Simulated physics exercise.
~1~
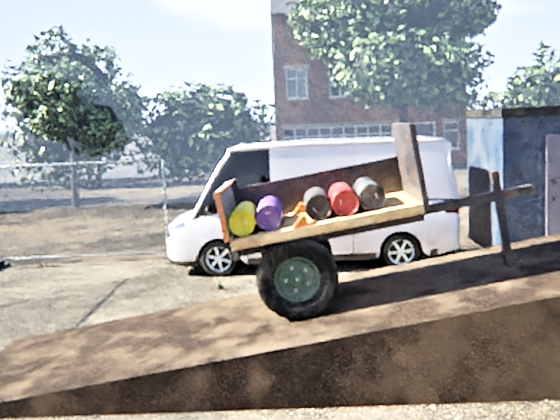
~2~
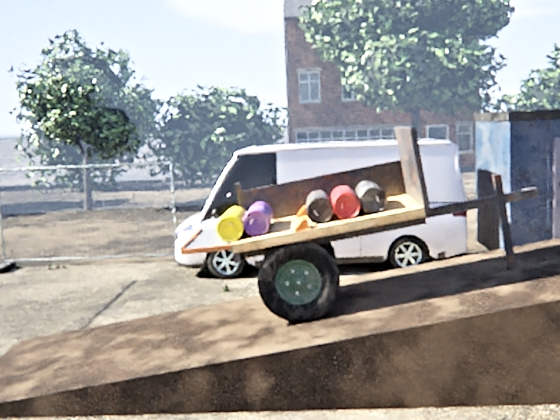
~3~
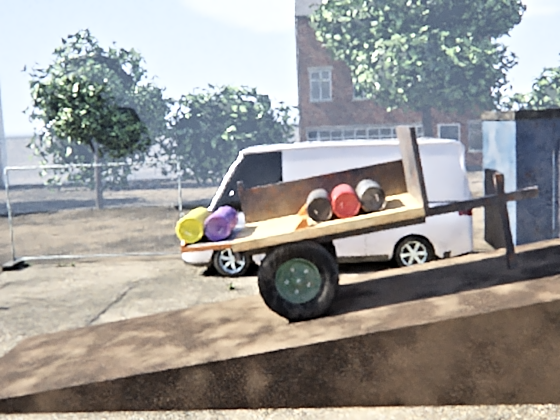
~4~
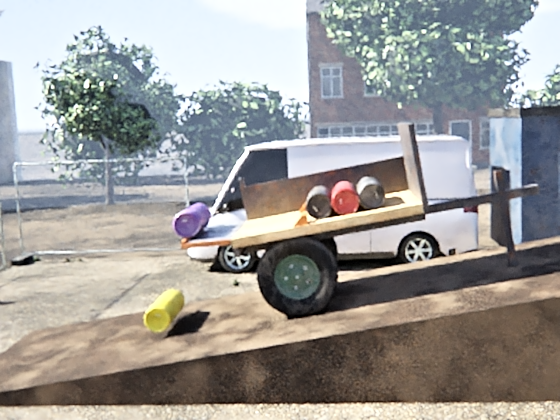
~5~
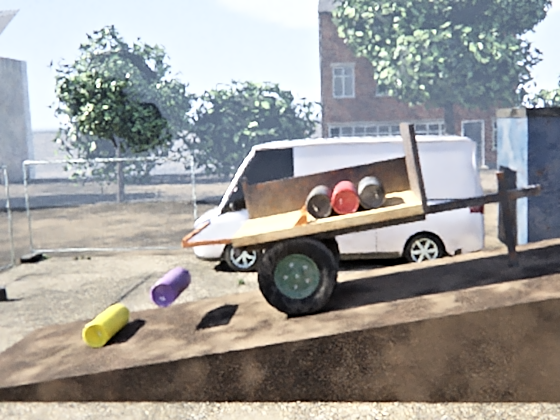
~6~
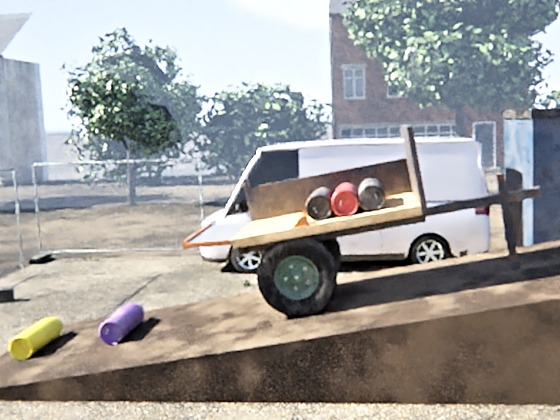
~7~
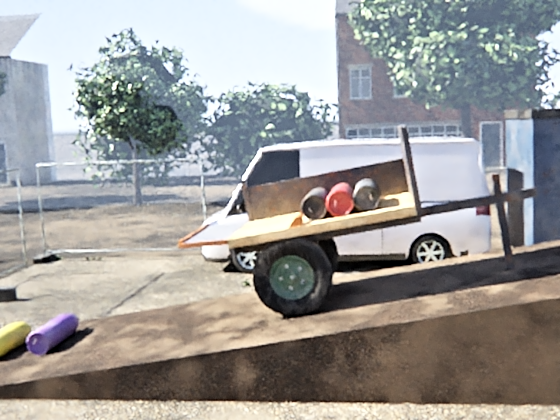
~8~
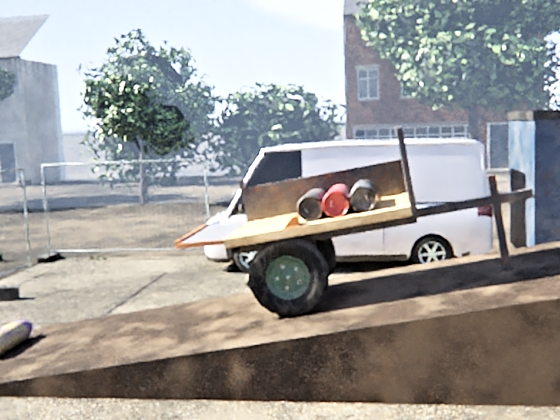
Yellow and purple cylinders roll left off the tilted trailer and down the slope, leaving three aboard.
